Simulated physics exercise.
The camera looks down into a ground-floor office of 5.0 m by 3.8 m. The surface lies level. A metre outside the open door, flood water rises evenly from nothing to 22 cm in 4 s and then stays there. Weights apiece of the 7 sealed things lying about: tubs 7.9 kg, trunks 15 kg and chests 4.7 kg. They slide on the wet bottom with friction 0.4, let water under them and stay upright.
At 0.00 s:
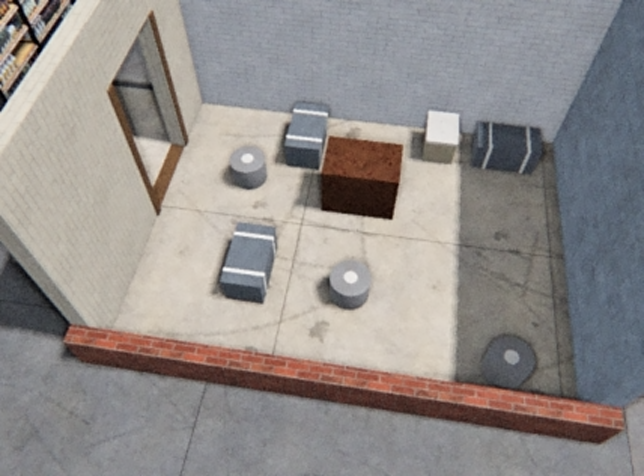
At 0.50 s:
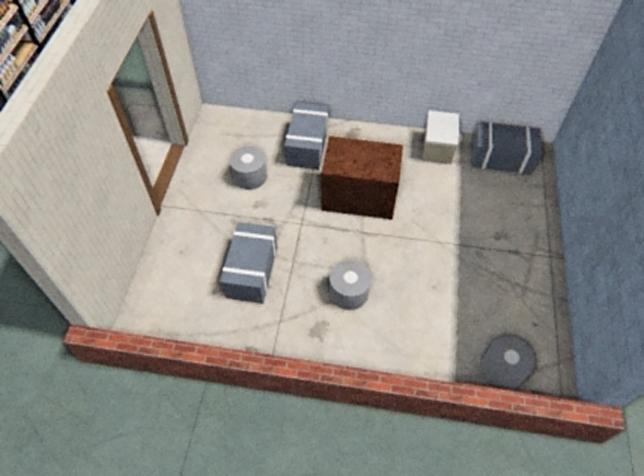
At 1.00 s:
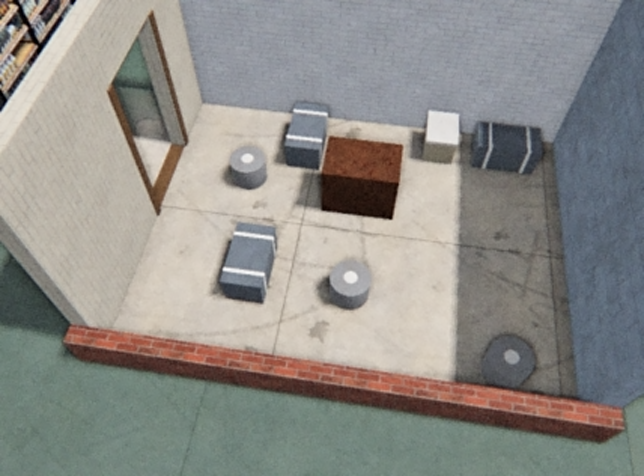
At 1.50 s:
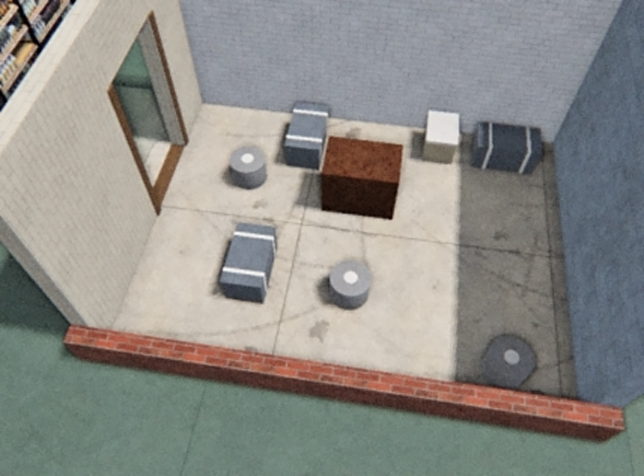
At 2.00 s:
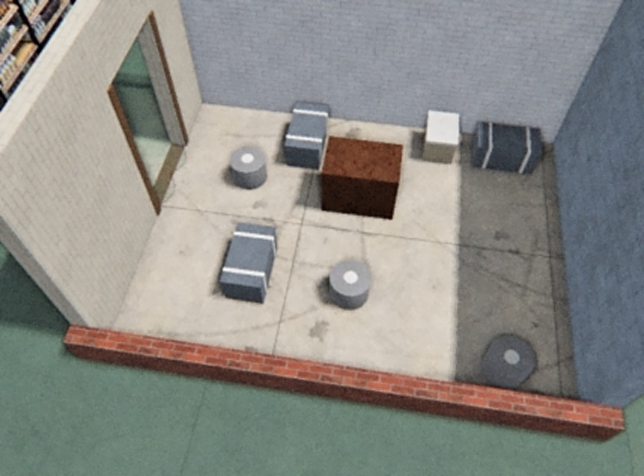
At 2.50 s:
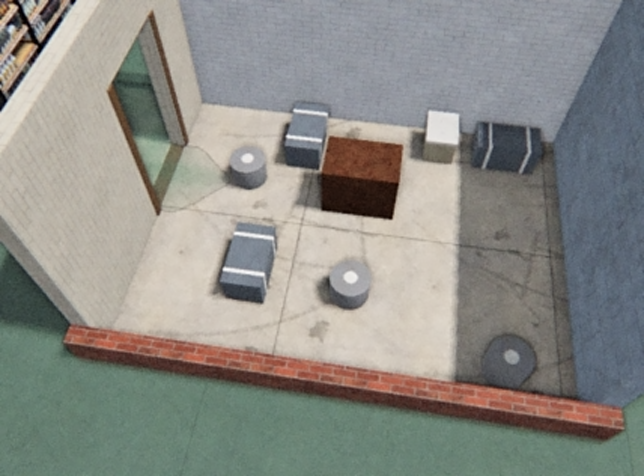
Greenish water spreads over the ground outside, then starts in through the open doorway.
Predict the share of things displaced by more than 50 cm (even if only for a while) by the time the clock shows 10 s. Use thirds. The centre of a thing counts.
Share: Two thirds or above.
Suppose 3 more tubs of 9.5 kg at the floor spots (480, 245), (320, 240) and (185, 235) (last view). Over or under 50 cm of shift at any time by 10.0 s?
In that order: Short of it, past it, short of it.
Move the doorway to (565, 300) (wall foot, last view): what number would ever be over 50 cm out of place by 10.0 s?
In that case 2 of them.
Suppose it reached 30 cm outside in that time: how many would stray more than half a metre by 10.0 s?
Then 7.
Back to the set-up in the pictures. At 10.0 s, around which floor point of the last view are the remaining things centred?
At about (463, 272).
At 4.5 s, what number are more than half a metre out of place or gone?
By then 1.
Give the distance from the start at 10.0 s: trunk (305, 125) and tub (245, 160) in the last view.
In turn: 200 cm, 400 cm.
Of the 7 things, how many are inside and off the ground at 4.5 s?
0 of them.
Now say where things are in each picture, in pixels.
In the first picture, a tub at (247, 159), on the bottom; a trunk at (510, 137), on the bottom; water covers 0.0 m2; 0 of 7 have shifted.
In the second picture, a tub at (247, 159) rests on the ground; a trunk at (510, 137) rests on the ground; 0.0 m2 under water; 0 of 7 have shifted.
In the third picture, a tub at (247, 159) rests on the ground; a trunk at (510, 137) rests on the ground; 0.0 m2 under water; 0 of 7 have shifted.
In the fourth picture, a tub at (247, 159) rests on the ground; a trunk at (510, 137) rests on the ground; water covers 0.0 m2; 0 of 7 have shifted.
In the fifth picture, a tub at (247, 159), on the bottom; a trunk at (510, 137) rests on the ground; water covers 0.0 m2; 0 of 7 have shifted.
In the sixth picture, a tub at (247, 159) rests on the ground; a trunk at (510, 137), on the bottom; 0.5 m2 under water; 0 of 7 have shifted.
After 3.5 s 0 of 7 are over 50 cm from their spots; 0 afloat.
After 4.5 s 1 of 7 are over 50 cm from their spots; 0 afloat.
After 7.0 s 5 of 7 are over 50 cm from their spots; 3 afloat.
After 10.0 s 7 of 7 are over 50 cm from their spots, and 7 have been at some point; 7 afloat.
